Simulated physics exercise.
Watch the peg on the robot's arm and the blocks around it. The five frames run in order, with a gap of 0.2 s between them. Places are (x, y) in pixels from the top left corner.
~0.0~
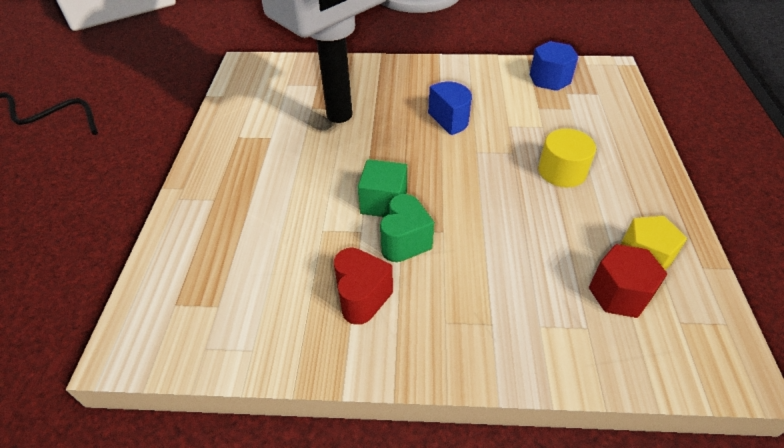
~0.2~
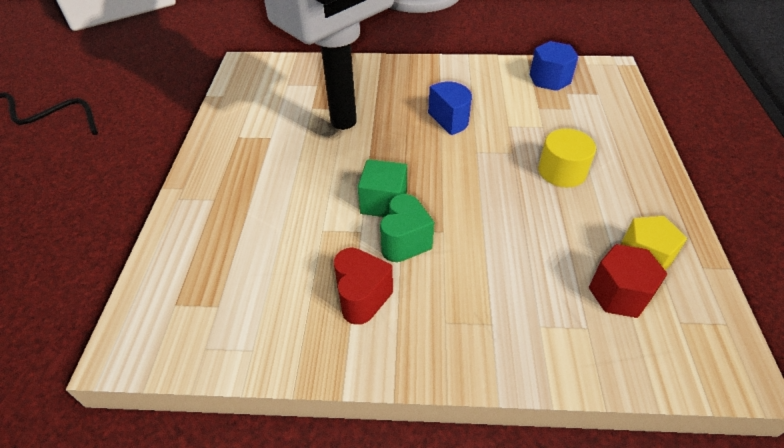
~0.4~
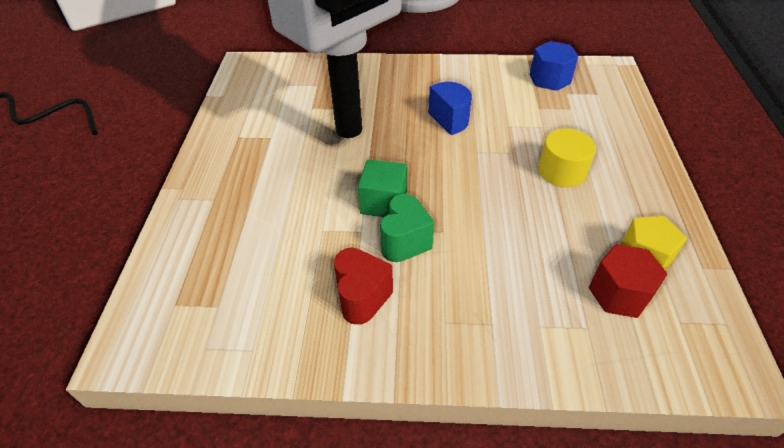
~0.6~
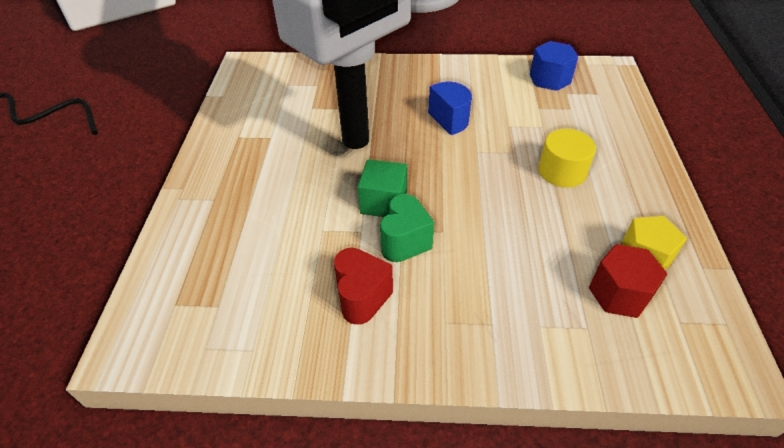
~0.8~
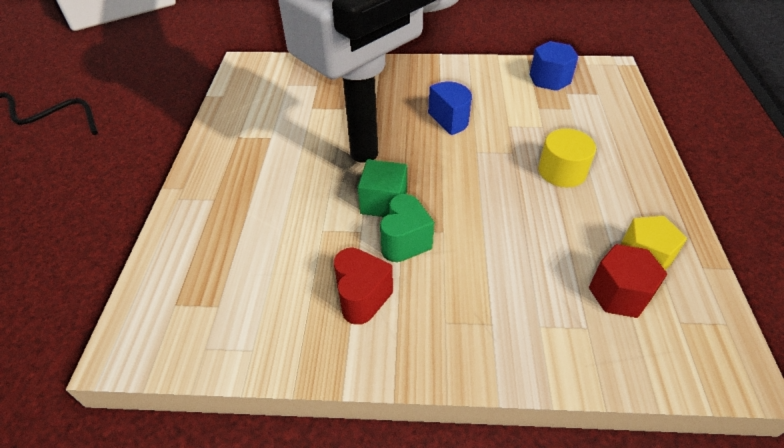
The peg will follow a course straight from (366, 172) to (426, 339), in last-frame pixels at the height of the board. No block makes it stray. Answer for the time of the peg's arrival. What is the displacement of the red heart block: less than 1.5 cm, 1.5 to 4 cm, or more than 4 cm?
Its displacement is below 1.5 cm.
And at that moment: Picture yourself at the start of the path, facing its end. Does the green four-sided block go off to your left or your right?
Taking start-to-end as forward, the block's sideways shift goes to the left.
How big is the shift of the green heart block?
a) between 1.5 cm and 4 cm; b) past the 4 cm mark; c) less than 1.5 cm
b (past the 4 cm mark)
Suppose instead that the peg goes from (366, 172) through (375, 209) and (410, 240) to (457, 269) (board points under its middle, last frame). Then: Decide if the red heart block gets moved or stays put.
The push misses it.
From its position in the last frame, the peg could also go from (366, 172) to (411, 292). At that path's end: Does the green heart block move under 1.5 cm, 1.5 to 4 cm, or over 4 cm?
Distance: More than 4 cm.
The first path, step by step. One third of the way, peg (383, 200); green four-sided block (417, 204), turned 70° anticlockwise; green heart block (430, 237), turned 60° clockwise.
Two thirds of the way, peg (404, 256); green four-sided block (435, 216), turned 110° anticlockwise; green heart block (453, 257), turned 60° clockwise.
At the end, peg (427, 322); red heart block not moved; green four-sided block (435, 216), turned 110° anticlockwise; green heart block (464, 267), turned 20° clockwise.
